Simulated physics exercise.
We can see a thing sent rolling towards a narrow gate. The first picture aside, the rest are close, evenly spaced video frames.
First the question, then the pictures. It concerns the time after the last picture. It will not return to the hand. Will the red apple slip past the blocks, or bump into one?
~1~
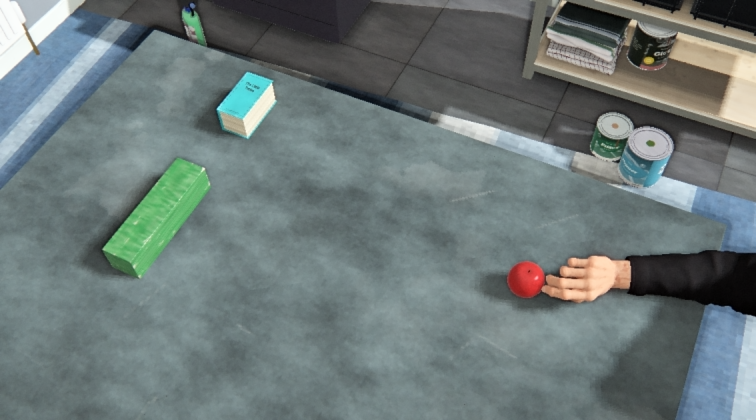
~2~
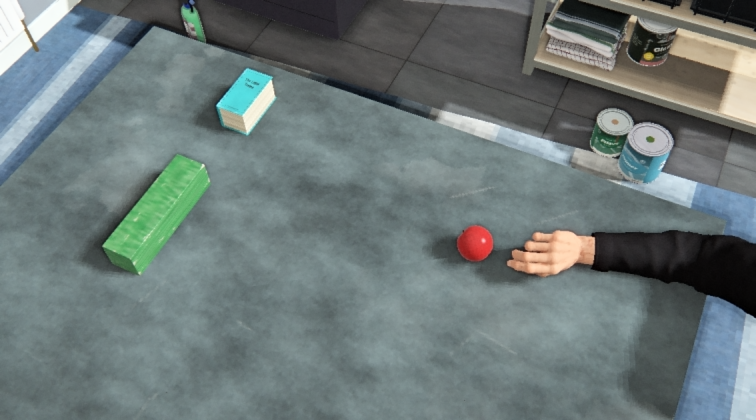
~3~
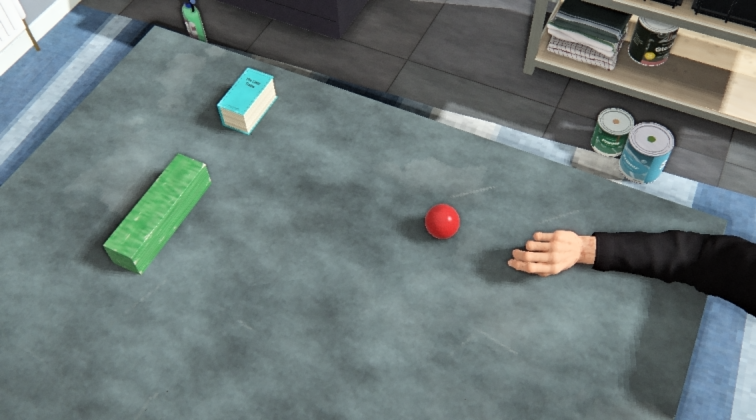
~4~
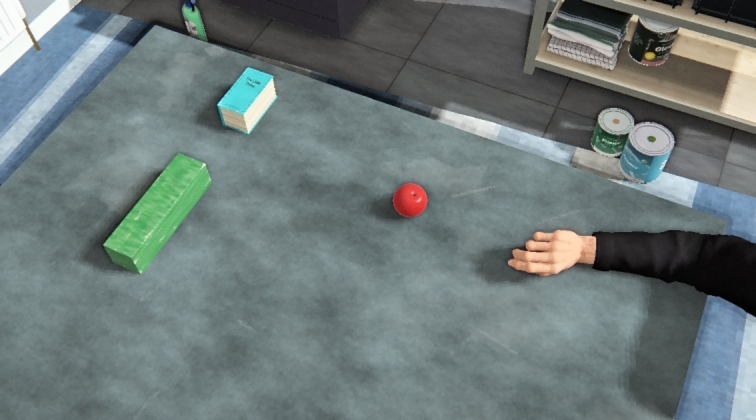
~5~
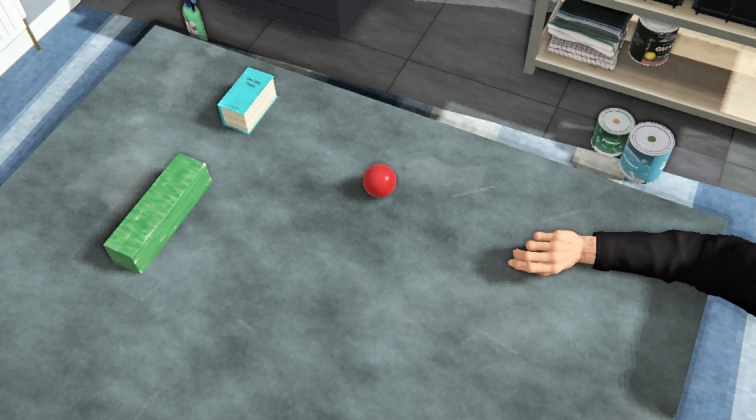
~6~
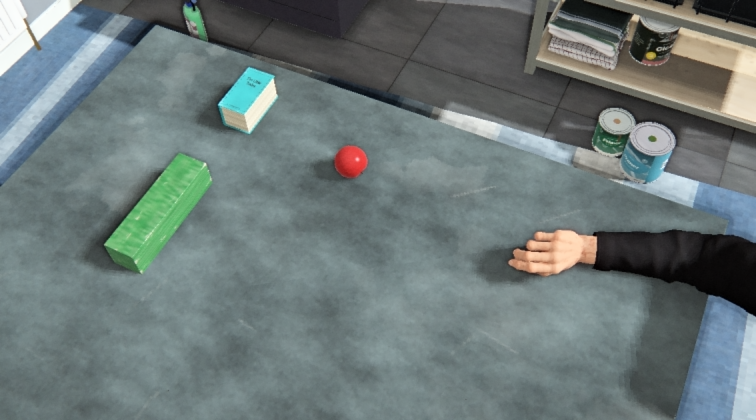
It bumps into one.
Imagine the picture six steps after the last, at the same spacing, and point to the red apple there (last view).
Predicted spot: Roughly (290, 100).
Then, 0.32 s on from there, red apple coming back near (281, 109).
Then, 0.92 s on from there, red apple coming back near (316, 83).
In the end, the red apple is stopped.
